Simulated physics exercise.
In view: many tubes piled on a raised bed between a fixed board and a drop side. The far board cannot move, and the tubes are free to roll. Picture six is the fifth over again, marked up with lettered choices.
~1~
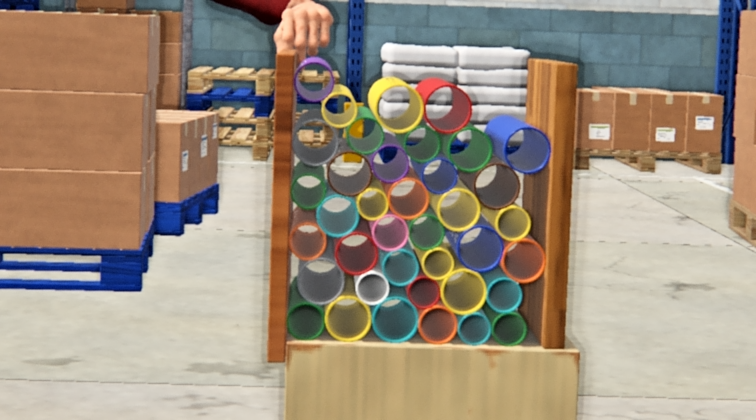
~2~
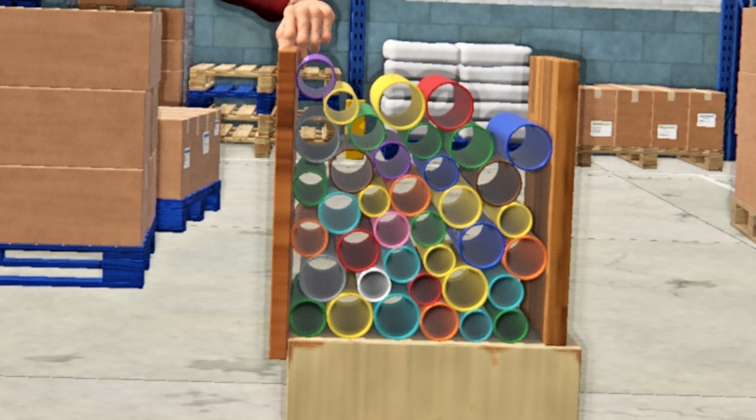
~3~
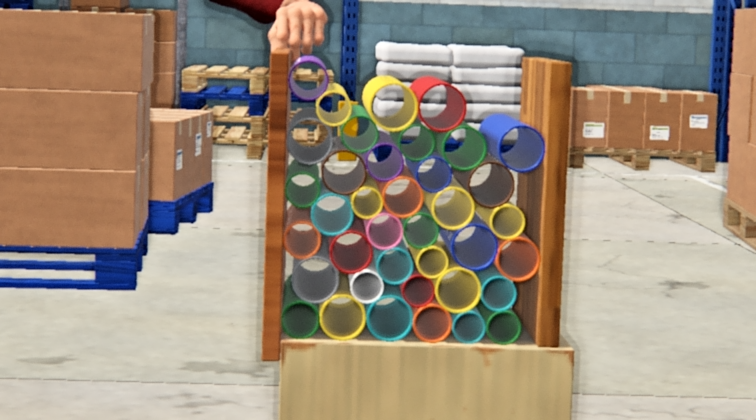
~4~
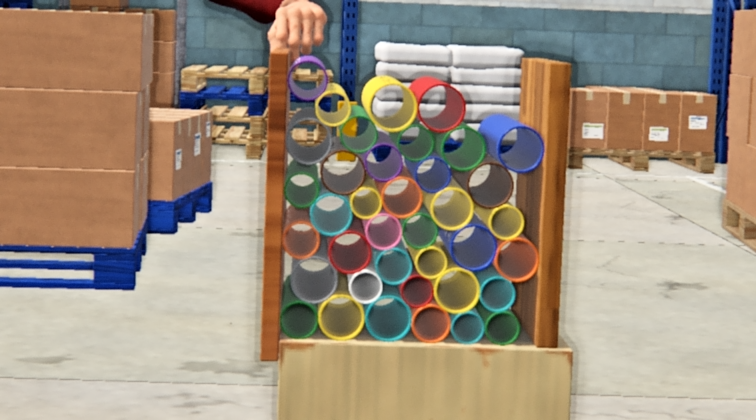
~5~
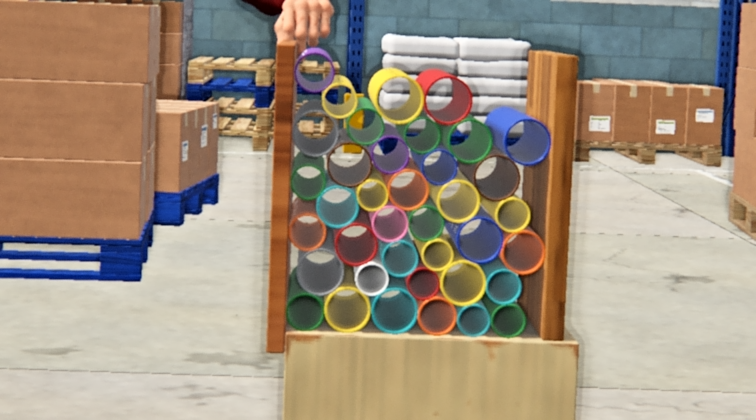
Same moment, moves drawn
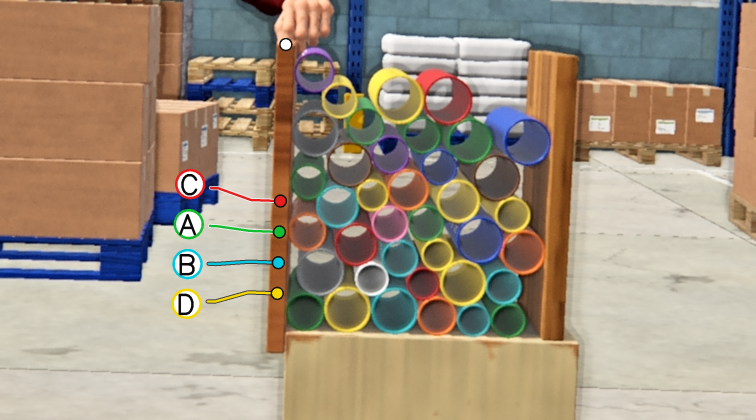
In a warehouse with stacked boxes and pallets, a hand rests on top of the left wooden board beside a pile of colourful tubes. The view shifts slightly from side to side and up and down, while the hand stays in place and the tubes keep the same arrangement throughout.
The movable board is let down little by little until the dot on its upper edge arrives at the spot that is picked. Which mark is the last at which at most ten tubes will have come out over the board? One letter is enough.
Down to A.
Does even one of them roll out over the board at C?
Yes.
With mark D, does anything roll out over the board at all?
Yes.
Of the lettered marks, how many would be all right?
Two of the four.
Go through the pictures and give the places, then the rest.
The first picture shows side board (284, 194); a green tube (306, 321); a green tube (509, 329).
The second picture shows a green tube (511, 326); a red tube (358, 251).
The third picture shows a pink tube (385, 232); a green tube (421, 231).
The fourth picture shows a brown tube (343, 172); a green tube (359, 134).
The fifth picture shows a yellow tube (399, 100); side board (283, 185); a green tube (305, 312).
On the marked copy, A at (279, 232); B at (278, 263); C at (280, 201); D at (277, 293); the white dot at (286, 45).
Taking A. A third of the way, top of the board (293, 128).
Two thirds of the way, top of the board (289, 222).
When it is over, top of the board (289, 232), eight out over the board.
As for the rest, B more than ten out over the board; C about four out over the board; D more than ten out over the board.
